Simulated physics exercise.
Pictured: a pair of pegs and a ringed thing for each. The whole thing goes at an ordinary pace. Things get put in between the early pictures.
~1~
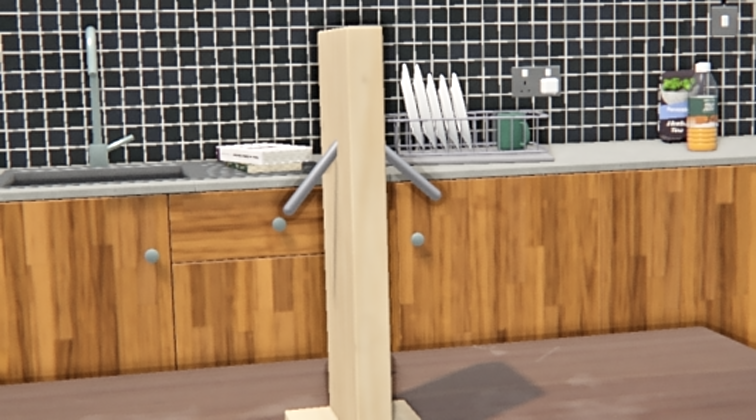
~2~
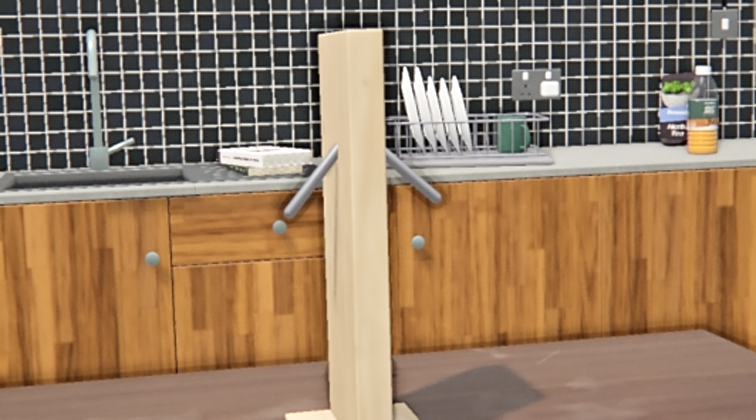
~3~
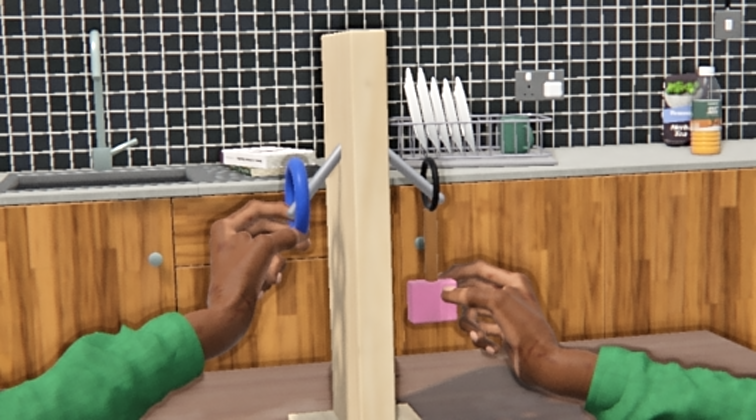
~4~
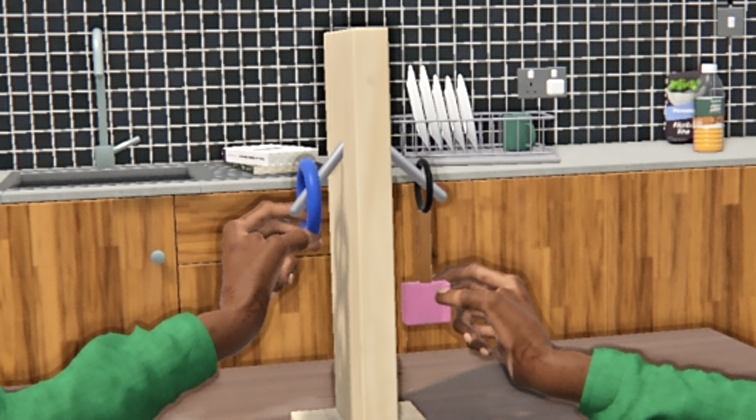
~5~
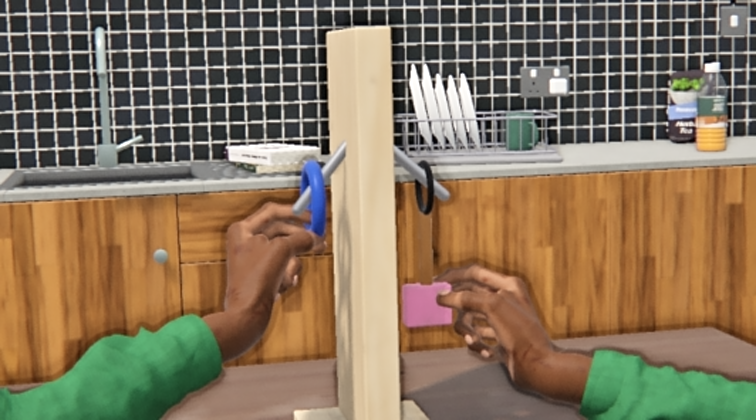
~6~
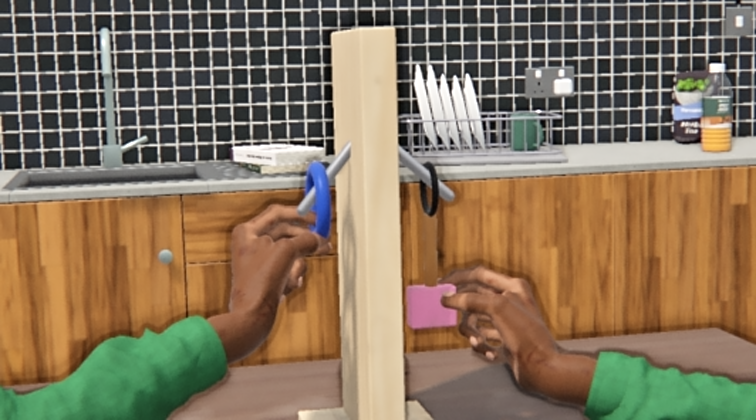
Kitchen with a wooden two-peg stand, then green-sleeved hands appearing, holding a blue ring left and pink ringed object right, barely shifting.
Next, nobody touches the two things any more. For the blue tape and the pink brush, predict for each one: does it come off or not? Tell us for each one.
As I see it, the blue tape goes down; the pink brush goes down.
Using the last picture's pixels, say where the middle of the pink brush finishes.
(570, 408), roughly.
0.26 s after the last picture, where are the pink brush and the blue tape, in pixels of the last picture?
Predicted centres: Pink brush roughly (500, 352), blue tape roughly (276, 373).
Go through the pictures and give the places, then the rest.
The first picture shows peg stand (362, 238).
The second picture shows peg stand (363, 241).
The third picture shows still on the way; blue tape (297, 199); peg stand (366, 242).
The fourth picture shows still on the way; pink brush (424, 240); peg stand (368, 239).
The fifth picture shows still on the way; blue tape (314, 202); peg stand (371, 238).
The sixth picture shows in place, still held; blue tape (318, 203); pink brush (430, 244); peg stand (376, 239).
Then, 0.16 s later than the last frame, blue tape tilted by 42° near (301, 250); pink brush tilted by 23° near (454, 296).
Then, 0.26 s later than the last frame, blue tape dropping near (276, 374); pink brush dropping near (500, 352).
Then, 0.36 s later than the last frame, blue tape fallen; pink brush dropping near (551, 393).
When it is over, the blue tape falls off; the pink brush falls off, near (570, 408).
